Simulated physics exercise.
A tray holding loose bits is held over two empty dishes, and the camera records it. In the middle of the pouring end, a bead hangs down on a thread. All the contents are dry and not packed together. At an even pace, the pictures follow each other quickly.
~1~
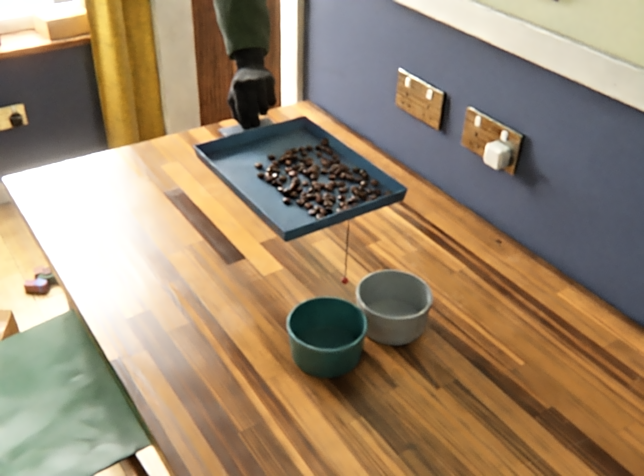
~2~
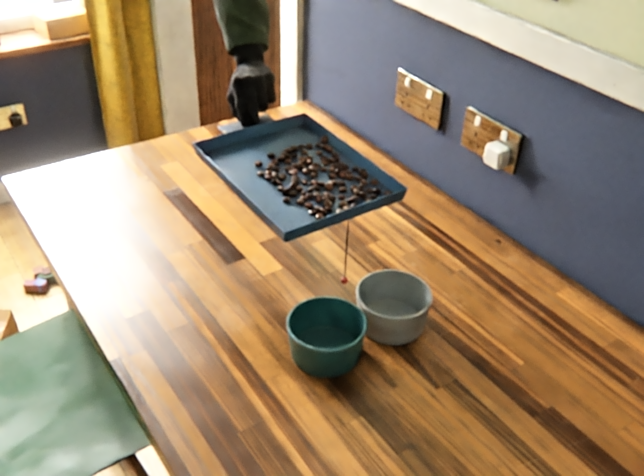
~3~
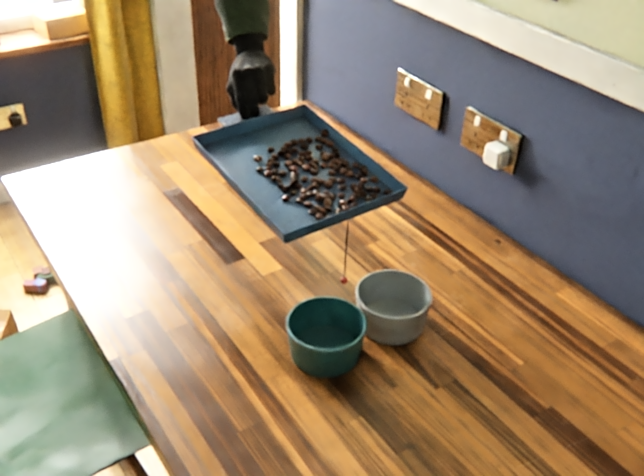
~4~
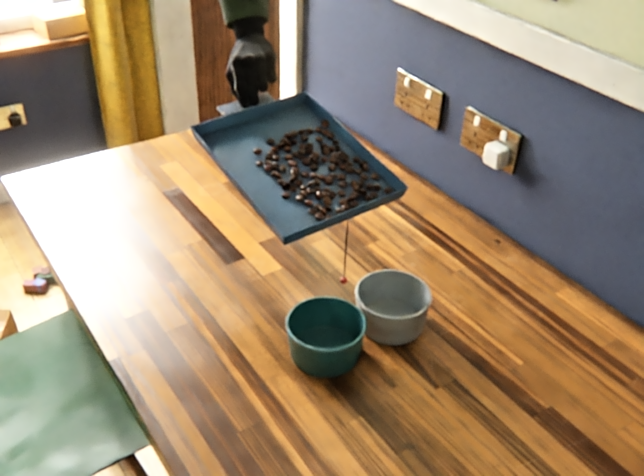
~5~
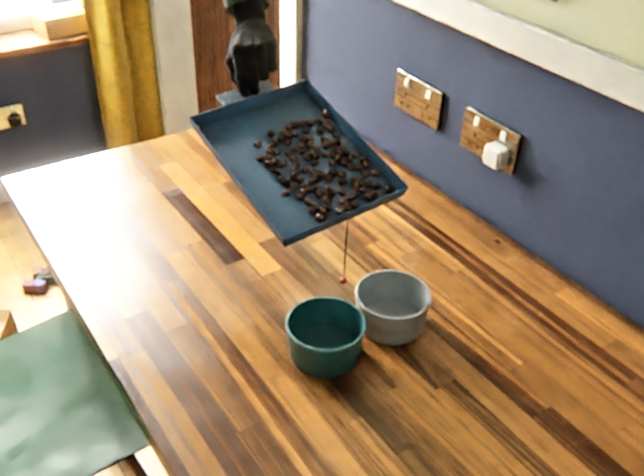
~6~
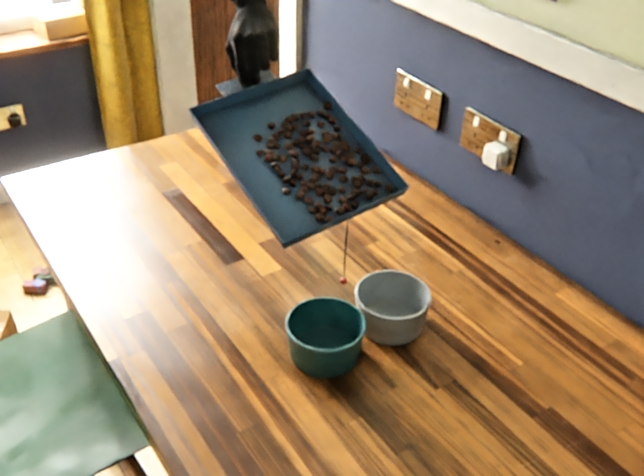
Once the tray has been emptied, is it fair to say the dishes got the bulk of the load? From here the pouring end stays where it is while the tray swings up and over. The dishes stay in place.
Most of the load is not lost.
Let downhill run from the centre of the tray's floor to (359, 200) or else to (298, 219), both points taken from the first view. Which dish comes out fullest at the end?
Rightward dish on the first try, Leftward dish on the second.
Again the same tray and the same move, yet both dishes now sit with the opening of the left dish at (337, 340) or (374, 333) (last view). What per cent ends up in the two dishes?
30 % and 20 %.
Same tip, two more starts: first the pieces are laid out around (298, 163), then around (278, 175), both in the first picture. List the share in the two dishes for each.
About 70 % and 70 %.
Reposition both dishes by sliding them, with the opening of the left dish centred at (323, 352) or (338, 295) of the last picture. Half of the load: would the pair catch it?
For the earlier try a smaller portion is kept, for the later one a smaller portion.
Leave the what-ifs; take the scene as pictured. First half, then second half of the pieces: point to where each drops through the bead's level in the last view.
First around (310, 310), afterwards around (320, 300).
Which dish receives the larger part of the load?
The one to the left.
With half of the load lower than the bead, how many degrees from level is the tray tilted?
The tilt then is about 105°.
Shortly afterwards, tray tipped steeply; the whole lot on the tray.
Next, tray tipped right over; near half on the tray; near a third in the left dish; only a few in the right dish; a little outside both; a little in the air.
Some moments later, tray tipped past a quarter turn; near two thirds in the left dish; a little in the right dish; near a quarter outside both.
In the end, tray tipped past a quarter turn; near two thirds in the left dish; a little in the right dish; near a quarter outside both.
